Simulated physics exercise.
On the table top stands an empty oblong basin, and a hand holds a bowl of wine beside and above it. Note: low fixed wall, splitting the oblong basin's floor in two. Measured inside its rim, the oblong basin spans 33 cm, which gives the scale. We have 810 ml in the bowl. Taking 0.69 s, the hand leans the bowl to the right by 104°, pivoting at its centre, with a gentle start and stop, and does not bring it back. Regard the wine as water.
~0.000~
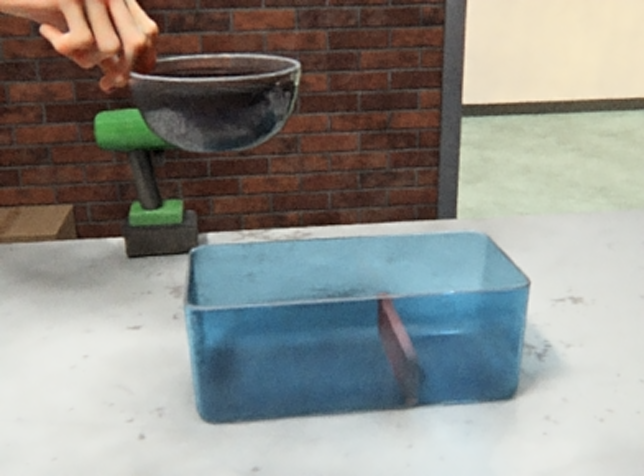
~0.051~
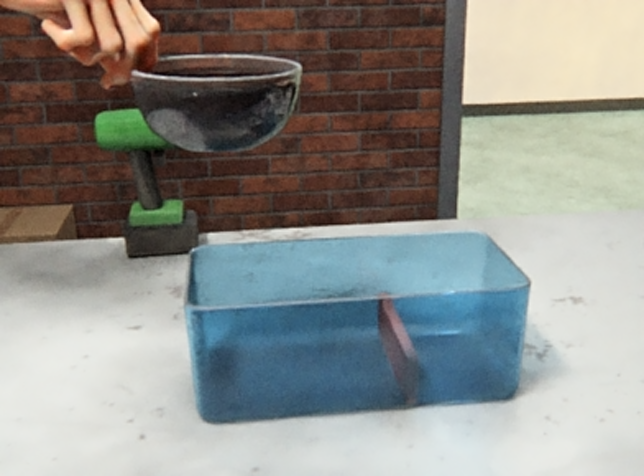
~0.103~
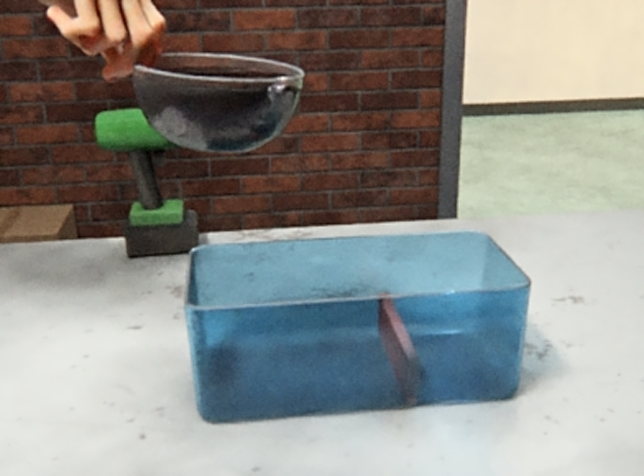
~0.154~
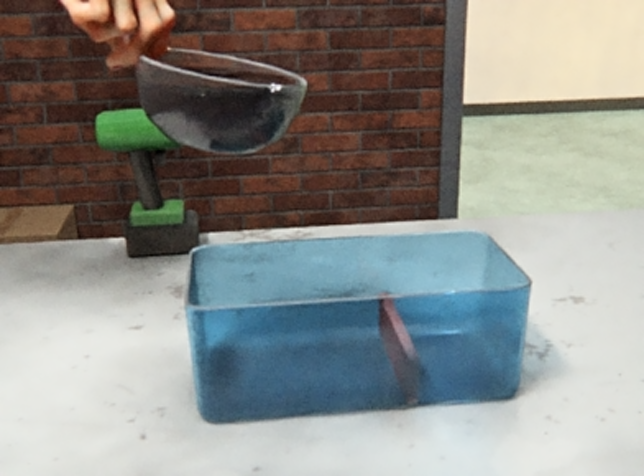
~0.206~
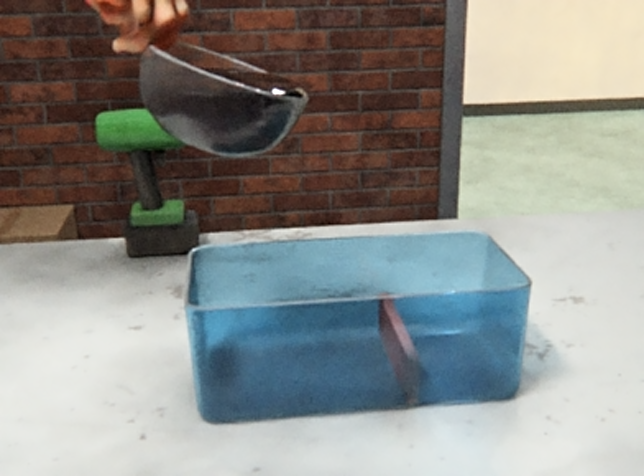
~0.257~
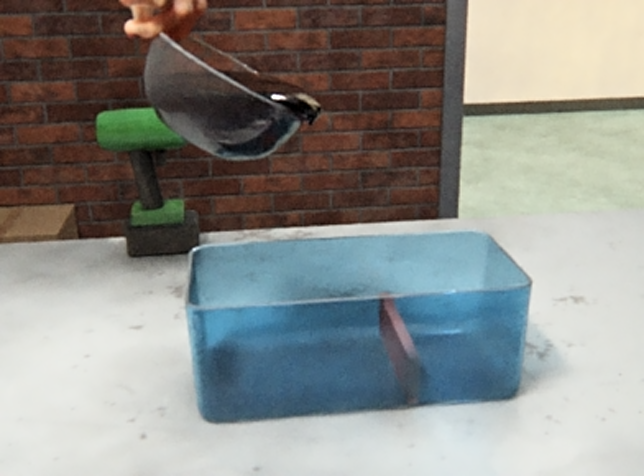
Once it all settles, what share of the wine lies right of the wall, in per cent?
12 %.
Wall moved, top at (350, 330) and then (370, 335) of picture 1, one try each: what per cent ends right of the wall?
The first try gives 65 percent and the second 45 percent.
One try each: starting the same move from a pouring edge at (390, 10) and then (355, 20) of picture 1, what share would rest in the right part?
Try 1: Approx. 75 %; try 2: Approx. 65 %.
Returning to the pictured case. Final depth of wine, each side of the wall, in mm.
Some 22 mm on the left and 6 mm on the right.
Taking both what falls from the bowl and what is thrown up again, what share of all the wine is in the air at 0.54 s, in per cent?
48 %.
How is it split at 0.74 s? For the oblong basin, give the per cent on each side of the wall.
Near 84 on the left, 10 on the right.
After 0.54 s the tilt is 92° and 14 per cent is still to pour, 32 is left of the wall and 6 right of it.
After 0.74 s the tilt is 104° and 1 per cent is still to pour, 84 is left of the wall and 11 right of it.
After 0.96 s the tilt is 104° and 0 per cent is still to pour, 84 is left of the wall and 12 right of it.
After 1.19 s the tilt is 104° and 0 per cent is still to pour, 84 is left of the wall and 12 right of it.
In the end 84 per cent lies left of the wall, 12 right of it and 4 outside.
